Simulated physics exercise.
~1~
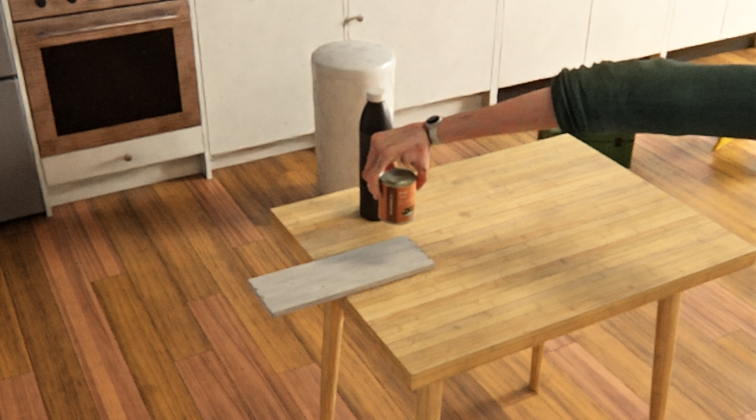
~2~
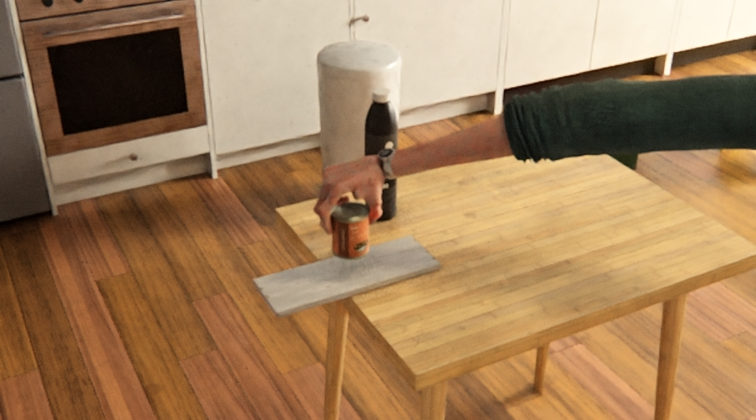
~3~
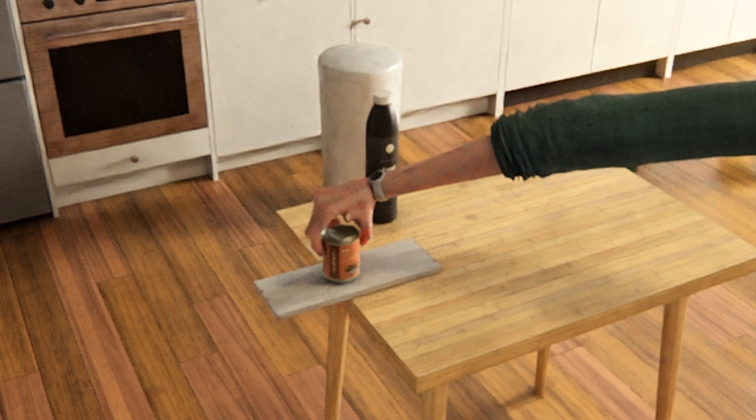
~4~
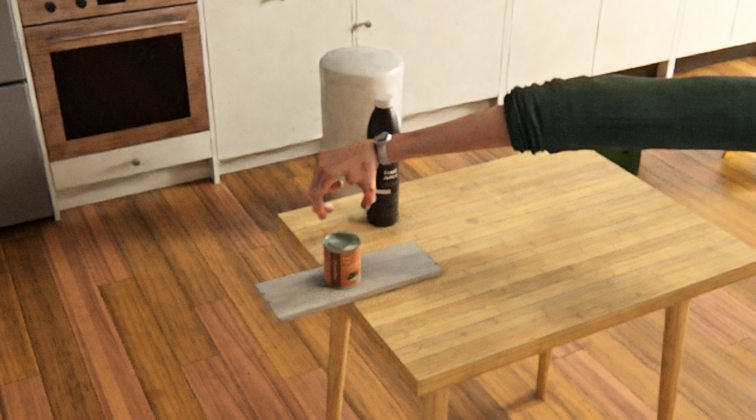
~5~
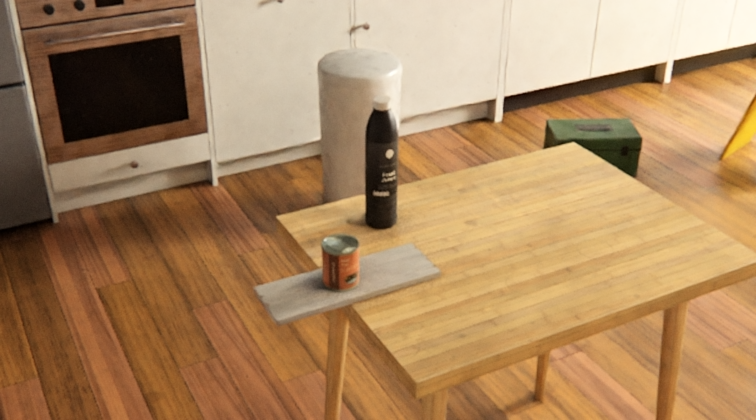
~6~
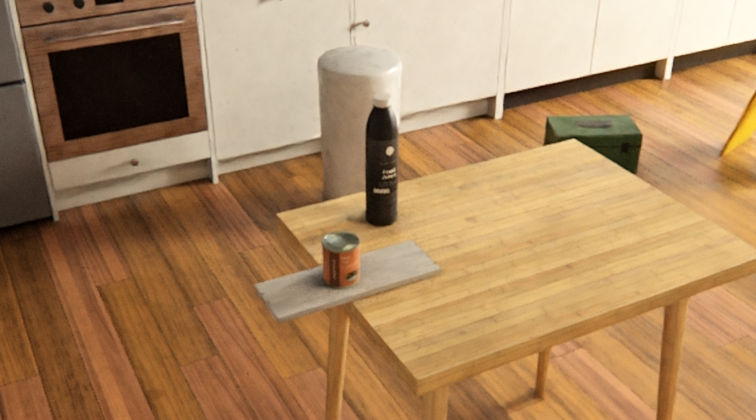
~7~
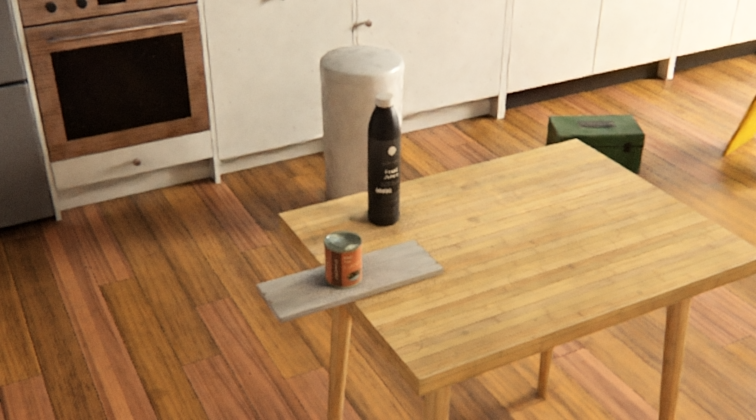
The video shows a hand carrying an orange tin left from beside a black bottle and setting it on a white board that juts over a wooden table's end. The hand lets go and withdraws, and the board stays in place with the tin resting on it.
